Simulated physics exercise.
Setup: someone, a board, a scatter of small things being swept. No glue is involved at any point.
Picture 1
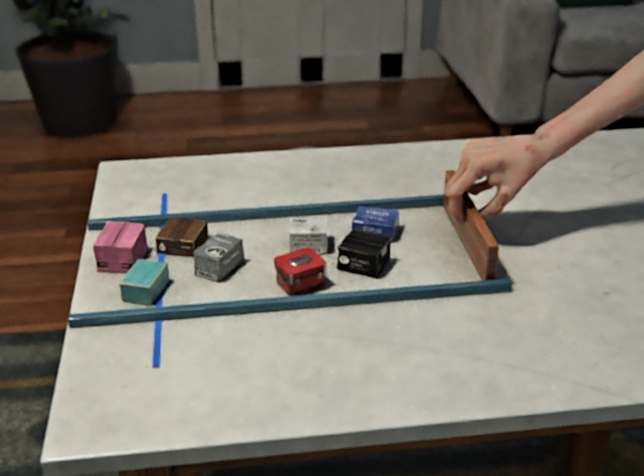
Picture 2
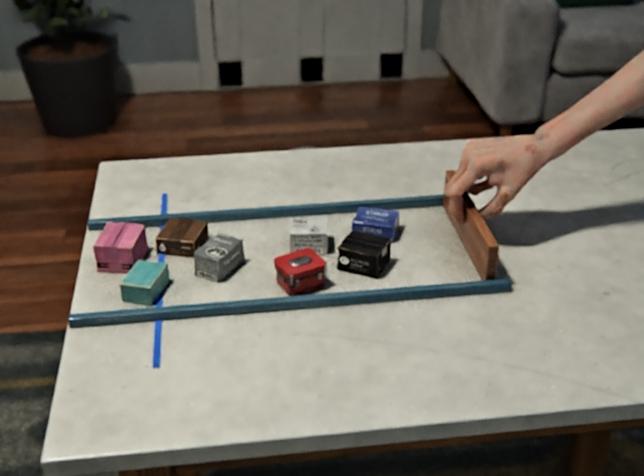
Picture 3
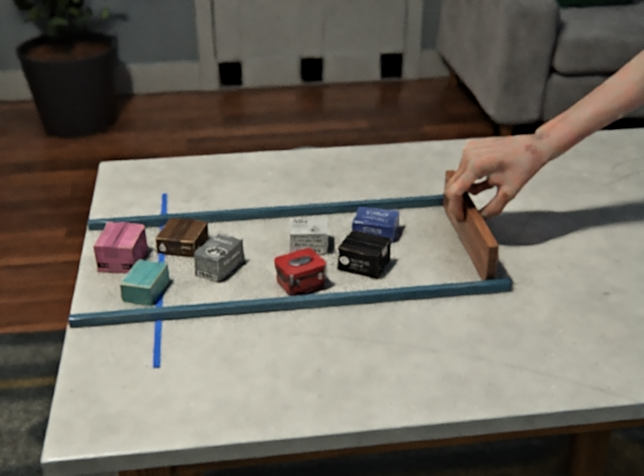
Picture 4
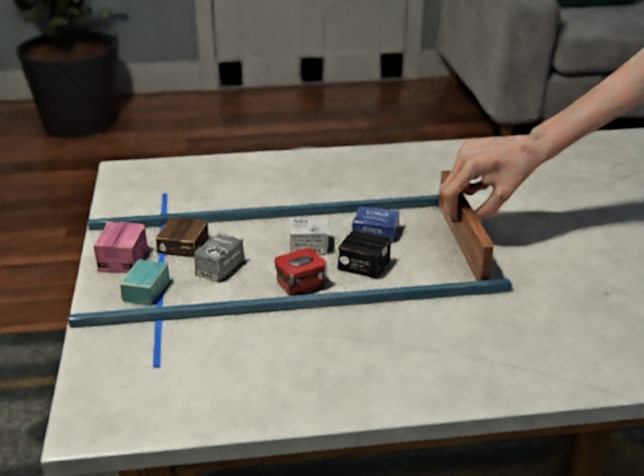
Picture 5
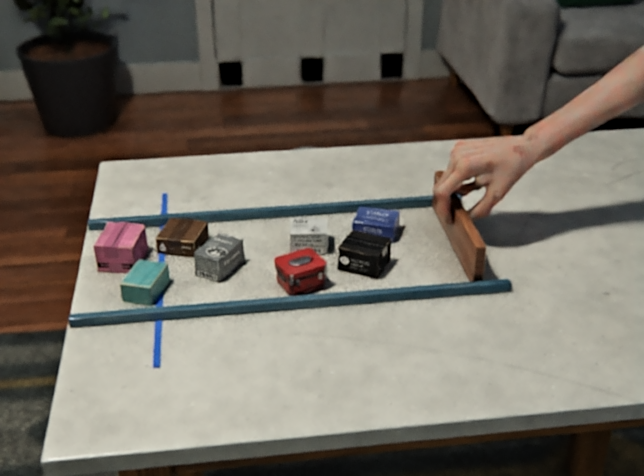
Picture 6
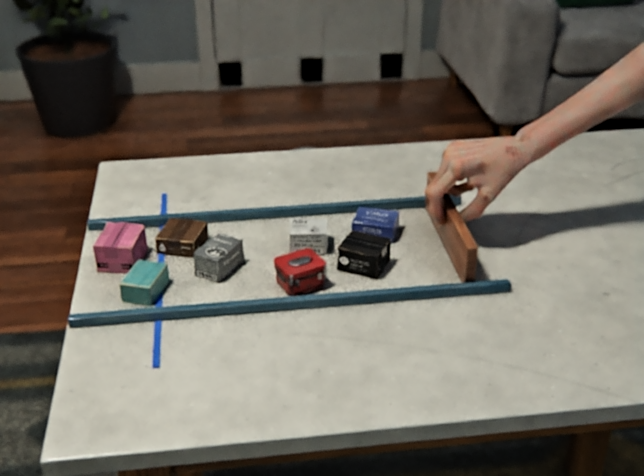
To begin with, a hand holds a wooden board upright at the right end of two blue rails on a pale tabletop, with small coloured boxes scattered between them. The hand then slides the board slightly left toward the black and blue boxes, while all the boxes stay still.
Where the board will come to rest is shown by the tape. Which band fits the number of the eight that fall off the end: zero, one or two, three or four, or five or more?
The band is one or two.
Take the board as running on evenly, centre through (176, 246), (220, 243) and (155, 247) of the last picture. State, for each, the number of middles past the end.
Respectively 1, 0 and 2.
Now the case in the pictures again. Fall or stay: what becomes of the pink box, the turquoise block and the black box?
Each one: The pink box ends up down, the turquoise block ends up down, the black box is not lost.
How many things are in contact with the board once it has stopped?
It's 3.
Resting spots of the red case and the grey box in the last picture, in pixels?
Going in order, first (140, 292) and next (96, 277).
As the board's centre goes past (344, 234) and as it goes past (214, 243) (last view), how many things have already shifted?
4 and 8.
Early on, none off yet; pink box at rest near (121, 248); turquoise block at rest near (145, 283); brown box at rest near (182, 237).
A while later, none off yet; pink box at rest near (121, 248); turquoise block at rest near (145, 283); brown box moving near (176, 237).
Further along, none off yet; pink box travelled about its own width near (87, 250); turquoise block travelled about its own width near (110, 288); brown box travelled about its own width near (119, 235).
Finally, the number that fall off is one or two; lost, turquoise block and pink box.
